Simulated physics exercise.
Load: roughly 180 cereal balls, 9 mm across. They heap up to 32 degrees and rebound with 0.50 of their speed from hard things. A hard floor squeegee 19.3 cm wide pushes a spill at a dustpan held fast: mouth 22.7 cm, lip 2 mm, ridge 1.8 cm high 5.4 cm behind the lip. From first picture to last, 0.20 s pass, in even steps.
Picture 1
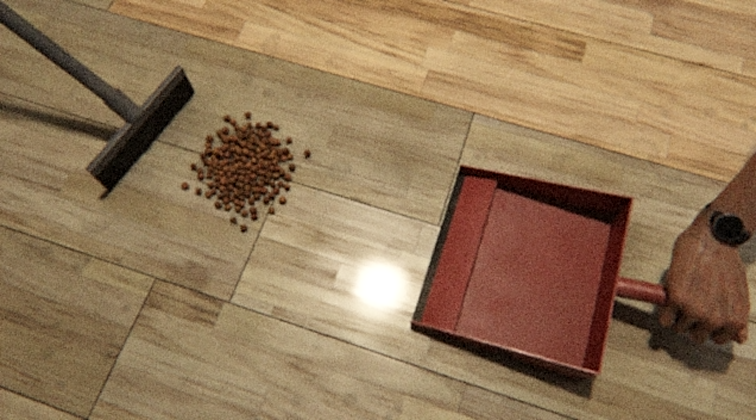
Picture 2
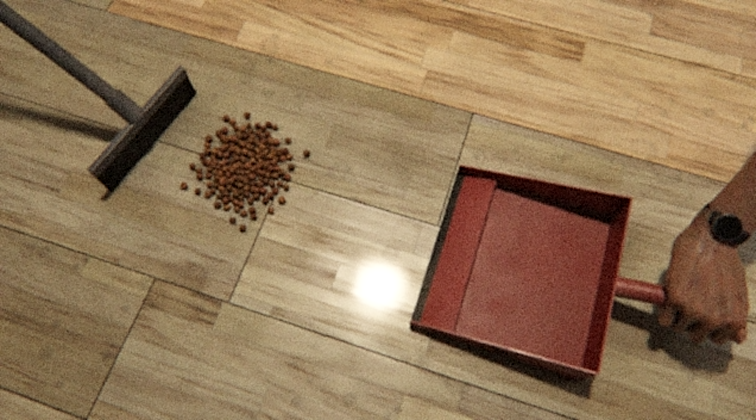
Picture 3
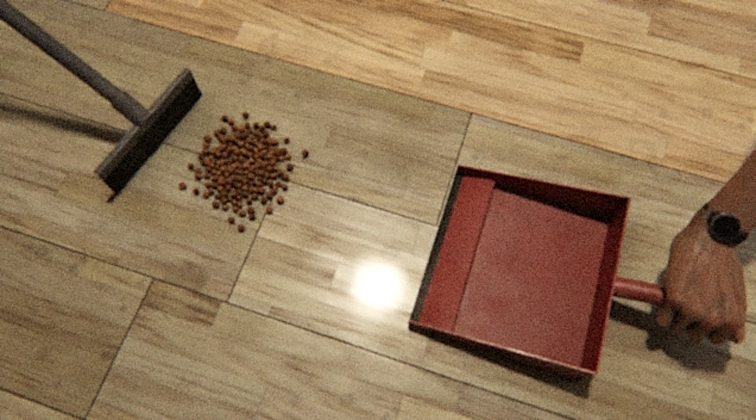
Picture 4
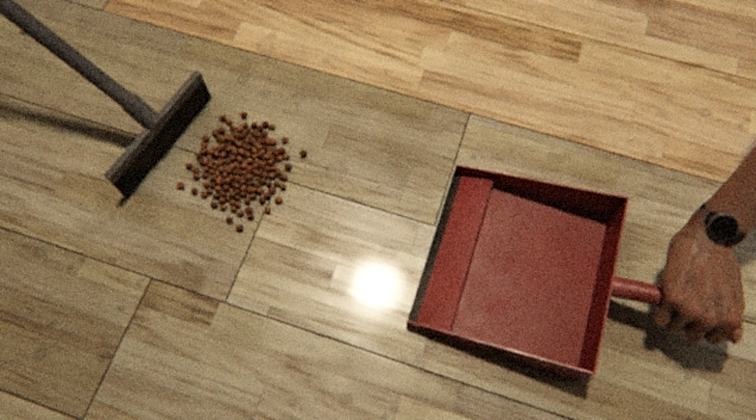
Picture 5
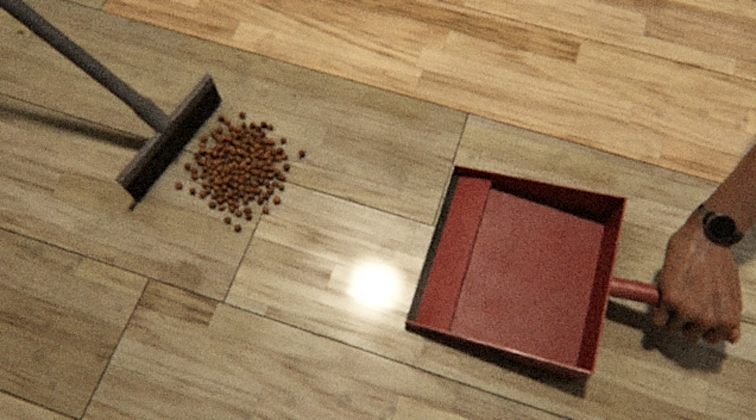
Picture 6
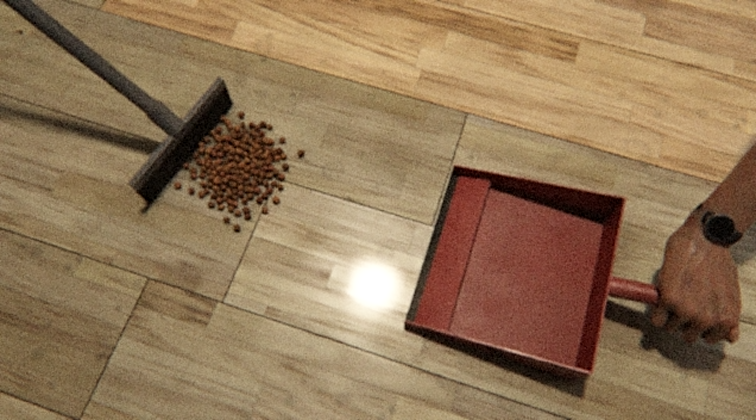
On a wood-look floor, a squeegee edging right to the rim of a brown cereal pile, a hand holding a red dustpan.
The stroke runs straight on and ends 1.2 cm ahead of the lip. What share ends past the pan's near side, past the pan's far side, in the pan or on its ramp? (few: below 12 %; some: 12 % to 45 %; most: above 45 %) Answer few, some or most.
Past the pan's near side: Few; past the pan's far side: Few; in the pan or on its ramp: Some.
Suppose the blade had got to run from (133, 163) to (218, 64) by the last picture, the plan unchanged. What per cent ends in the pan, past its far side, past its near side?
Pan 0, far 15, near 0.
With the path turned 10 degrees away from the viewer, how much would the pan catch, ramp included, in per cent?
Then about 5 per cent.
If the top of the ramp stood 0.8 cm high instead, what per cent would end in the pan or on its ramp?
In that case some 25 per cent.
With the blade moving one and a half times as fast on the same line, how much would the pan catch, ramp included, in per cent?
It would be near 25 per cent.
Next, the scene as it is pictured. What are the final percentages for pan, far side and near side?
Near side 0; far side 5; pan 20.
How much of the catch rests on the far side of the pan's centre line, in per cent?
About 90 per cent.
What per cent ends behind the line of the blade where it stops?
Roughly 15 per cent.
Then, 0.33 s after the last picture, middle of the blade 21 cm from the lip; 0 % over the lip, far side 5 %, near side 0 %.
Then, 0.55 s after the last picture, middle of the blade 10 cm from the lip; 0 % over the lip, far side 5 %, near side 0 %.
Then, 0.88 s after the last picture, middle of the blade 3 cm from the lip; 20 % over the lip, far side 5 %, near side 0 %.
In the end, near side 0 %, far side 5 %, pan 20 %, in front of the lip or behind the blade 75 %.
